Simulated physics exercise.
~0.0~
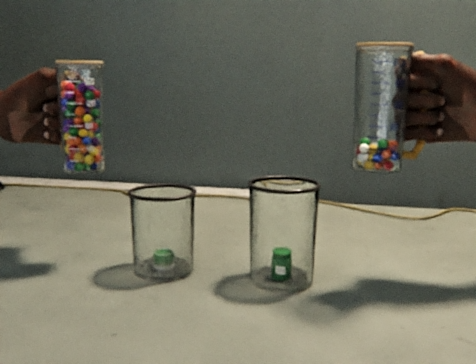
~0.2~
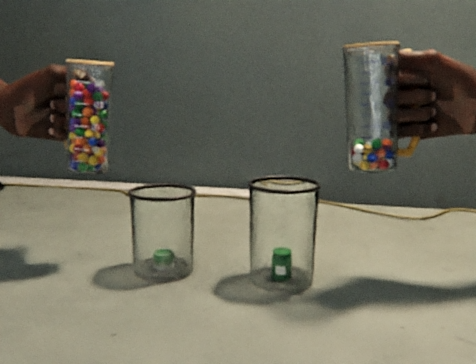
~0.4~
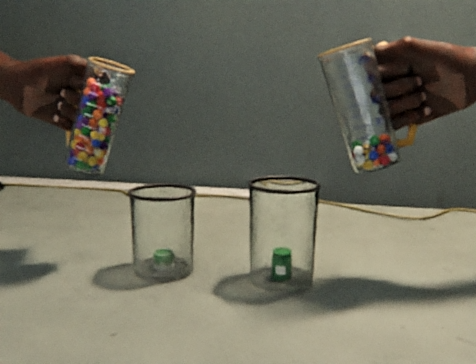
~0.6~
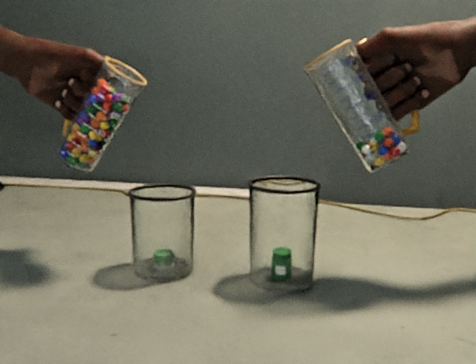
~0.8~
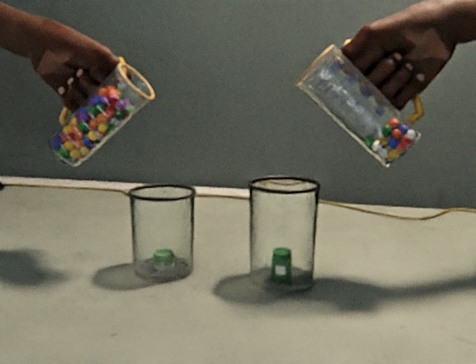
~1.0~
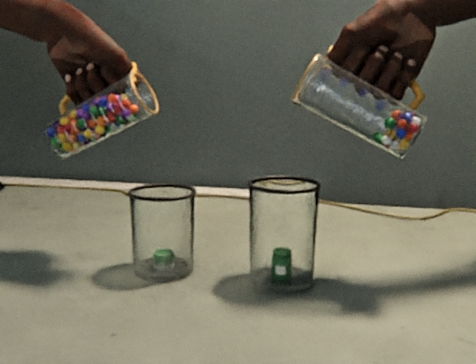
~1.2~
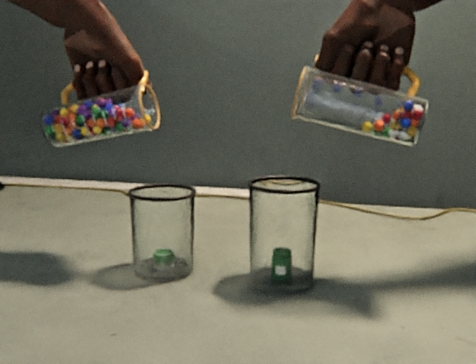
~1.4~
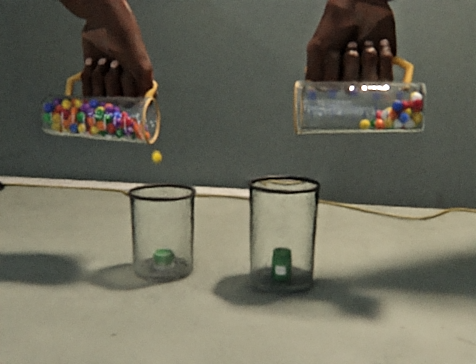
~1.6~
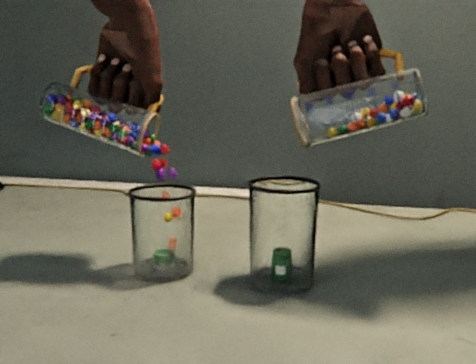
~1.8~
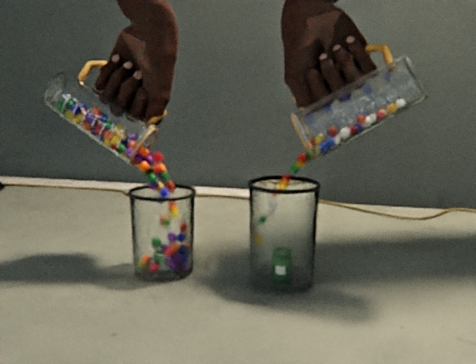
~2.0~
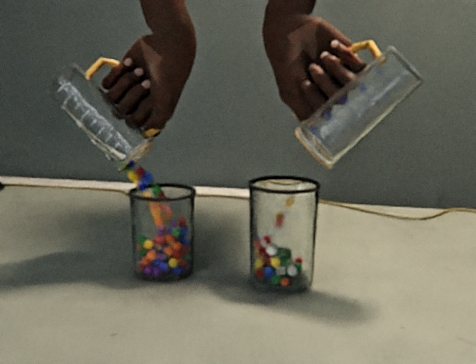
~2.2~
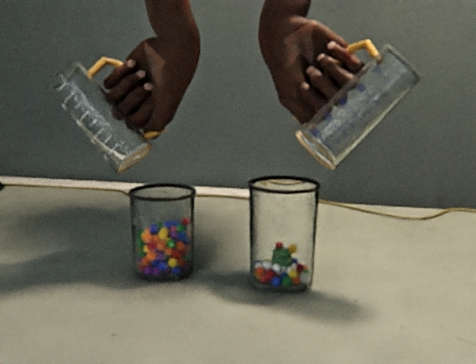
Two hands tipped clear cups of colourful beads over two glasses, each holding a small green object, the left cup spilling first; the fuller left load half filled its glass and buried its object, while the right one's still poked out of a shallow pile.
